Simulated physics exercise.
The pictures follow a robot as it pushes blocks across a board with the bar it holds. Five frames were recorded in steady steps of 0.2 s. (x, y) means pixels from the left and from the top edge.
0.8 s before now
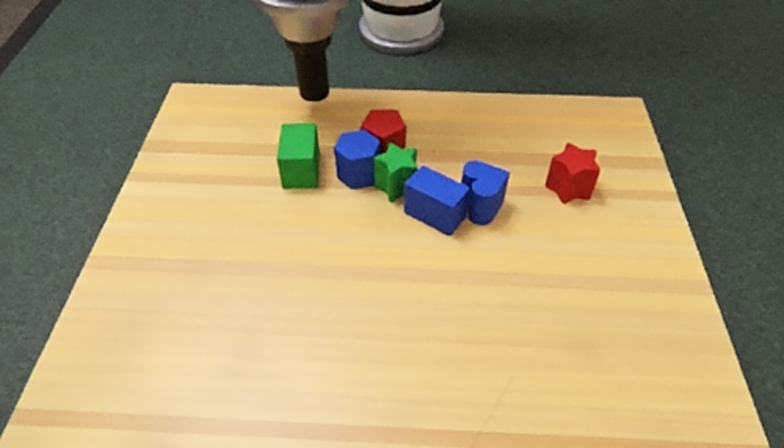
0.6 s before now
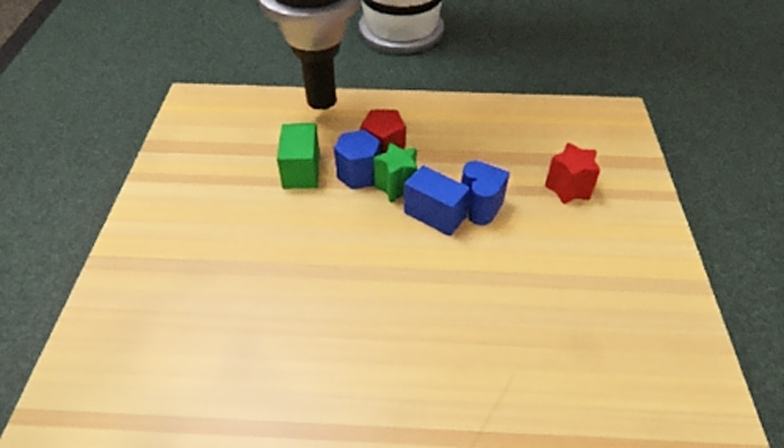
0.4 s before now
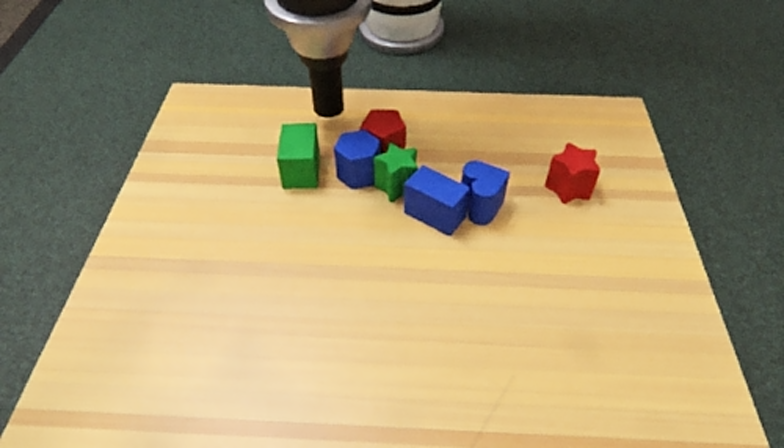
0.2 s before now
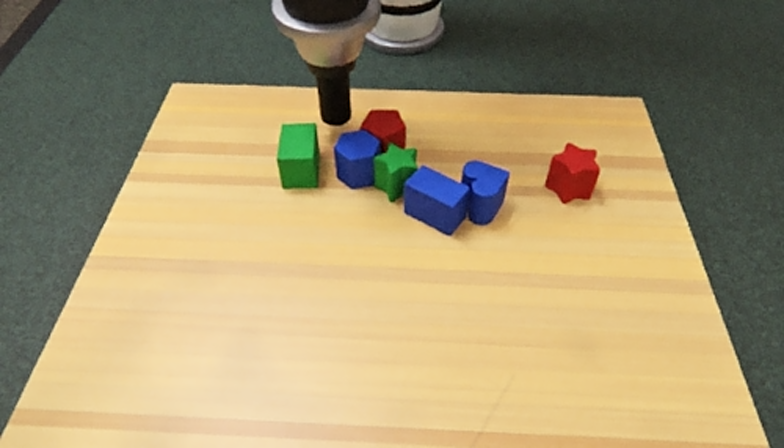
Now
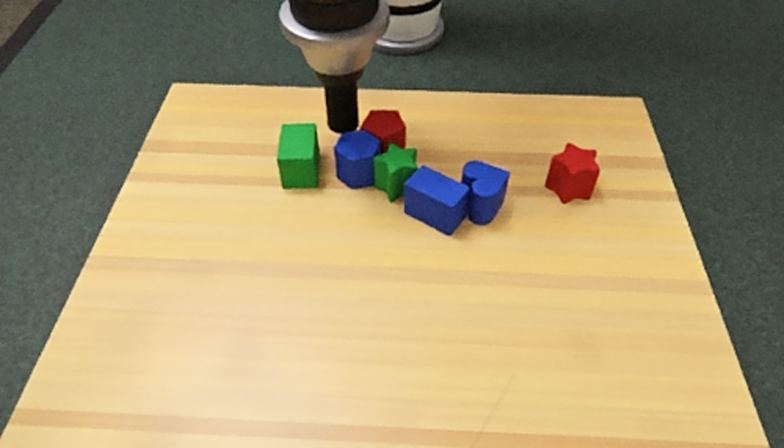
A robot arm moves its dark tip slightly right and down toward the still blocks.
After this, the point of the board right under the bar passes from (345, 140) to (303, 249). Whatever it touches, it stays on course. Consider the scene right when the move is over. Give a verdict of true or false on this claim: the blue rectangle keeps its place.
True
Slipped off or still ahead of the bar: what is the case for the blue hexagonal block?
The bar should slip past it.
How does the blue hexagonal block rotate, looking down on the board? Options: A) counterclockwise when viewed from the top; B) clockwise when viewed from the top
My pick is A.
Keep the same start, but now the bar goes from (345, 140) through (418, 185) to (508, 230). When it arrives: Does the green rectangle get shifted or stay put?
The green rectangle does not move.
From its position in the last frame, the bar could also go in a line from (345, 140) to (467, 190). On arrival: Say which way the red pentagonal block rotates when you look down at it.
In a top view, it turns counterclockwise.
What follows on the original path. One third of the way, bar (330, 157); green rectangle (294, 141); blue hexagonal block (357, 160), turned 30° anticlockwise; green star (402, 160), turned 25° anticlockwise.
Two thirds of the way, bar (316, 193); green rectangle (292, 142); blue hexagonal block (358, 172), turned 65° anticlockwise; green star (403, 160), turned 30° anticlockwise.
At the end, bar (301, 234); green rectangle (292, 142); blue hexagonal block (358, 172), turned 65° anticlockwise; green star (403, 160), turned 30° anticlockwise; blue rectangle in place.
